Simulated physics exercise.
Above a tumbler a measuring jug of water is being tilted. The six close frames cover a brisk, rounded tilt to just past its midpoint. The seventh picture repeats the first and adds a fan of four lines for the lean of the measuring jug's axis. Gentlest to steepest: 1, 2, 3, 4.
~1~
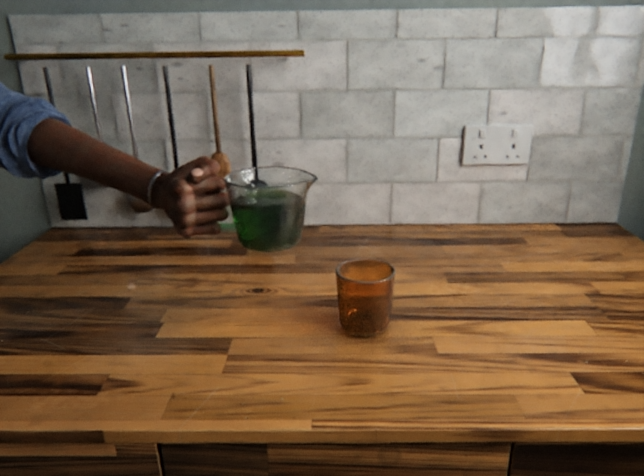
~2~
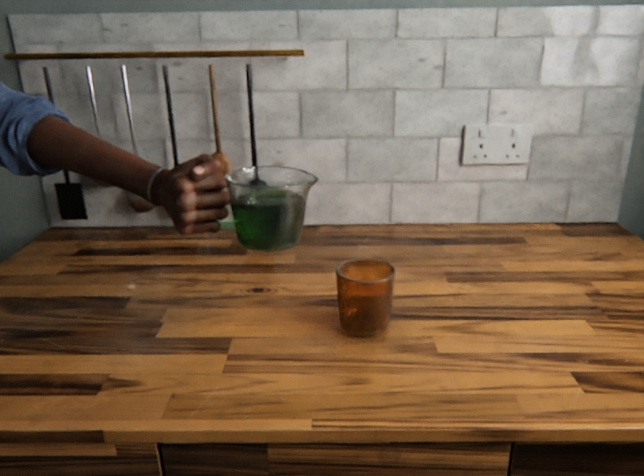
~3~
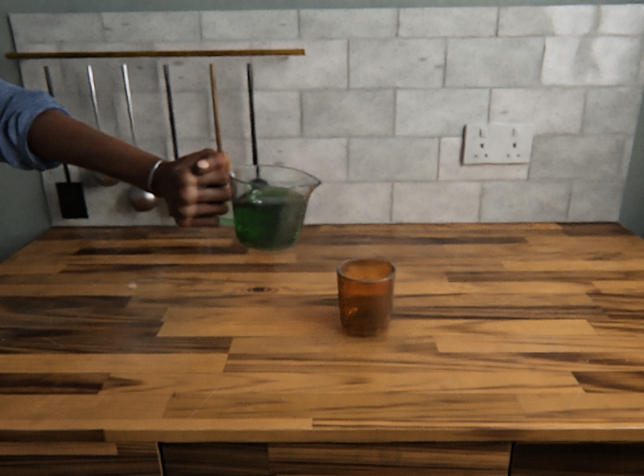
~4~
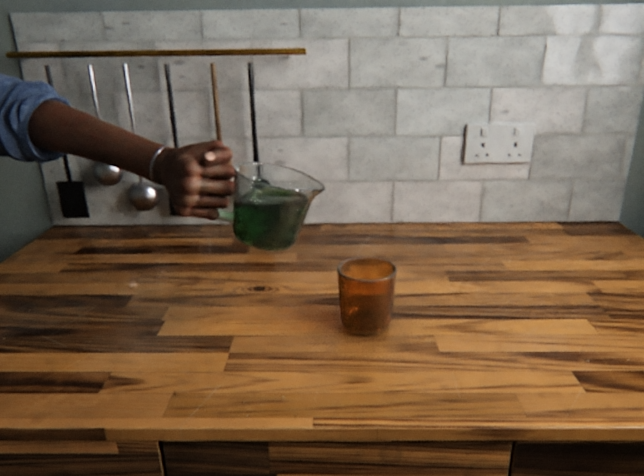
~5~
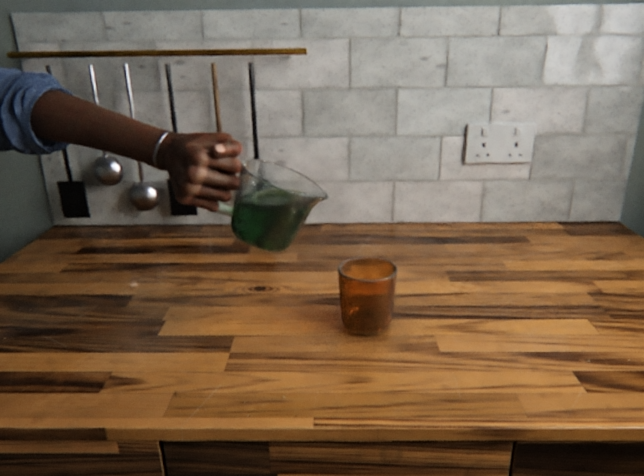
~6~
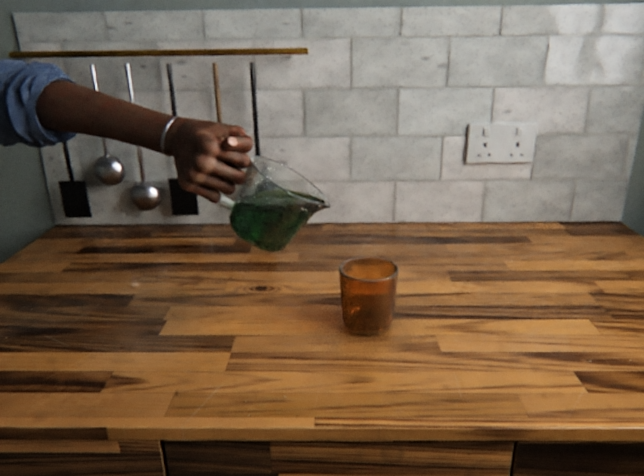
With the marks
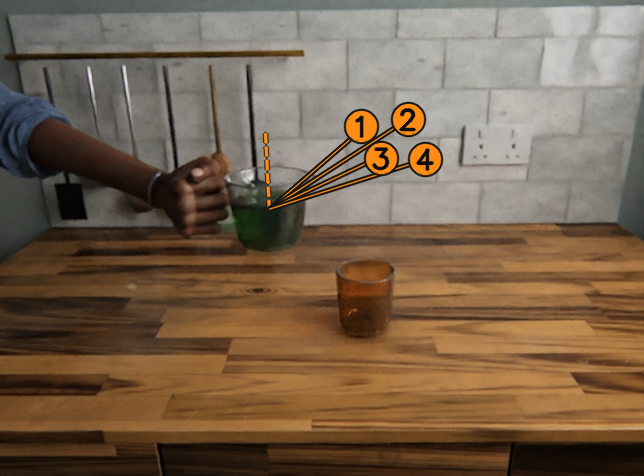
A hand holding a glass jug of green liquid moved slightly to the right and gradually tilted it toward an amber tumbler on a wooden counter, with nothing leaving the jug.
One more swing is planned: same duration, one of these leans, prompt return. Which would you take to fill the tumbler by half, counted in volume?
2.
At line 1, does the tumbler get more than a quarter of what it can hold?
Yes, clearly.
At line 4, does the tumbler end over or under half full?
Over.
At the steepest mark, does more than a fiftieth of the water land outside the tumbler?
Yes.
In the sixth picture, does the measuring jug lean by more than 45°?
No.
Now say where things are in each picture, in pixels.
Upright, lip at (316, 178); rim of the tumbler round (365, 270); nothing has left yet, in the first picture.
Upright, lip at (317, 179); nothing has left yet, in the second picture.
Tipped about 6°, lip at (320, 183); nothing has left yet, in the third picture.
Tipped about 13°, lip at (324, 188); nothing has left yet, in the fourth picture.
Tipped about 22°, lip at (327, 196); nothing has left yet, in the fifth picture.
Tipped about 31°, lip at (329, 205); nothing has left yet, in the sixth picture.
On the marked copy, 1 at (349, 140); 2 at (393, 128); 3 at (365, 164); 4 at (409, 164).
For line 1, the tumbler ends with about 32 % of what it can hold.
For line 2, the tumbler ends with about 51 % of what it can hold.
For line 3, the tumbler ends with about 68 % of what it can hold.
For line 4, the tumbler ends with about 74 % of what it can hold; 9 % of the water is spilt.
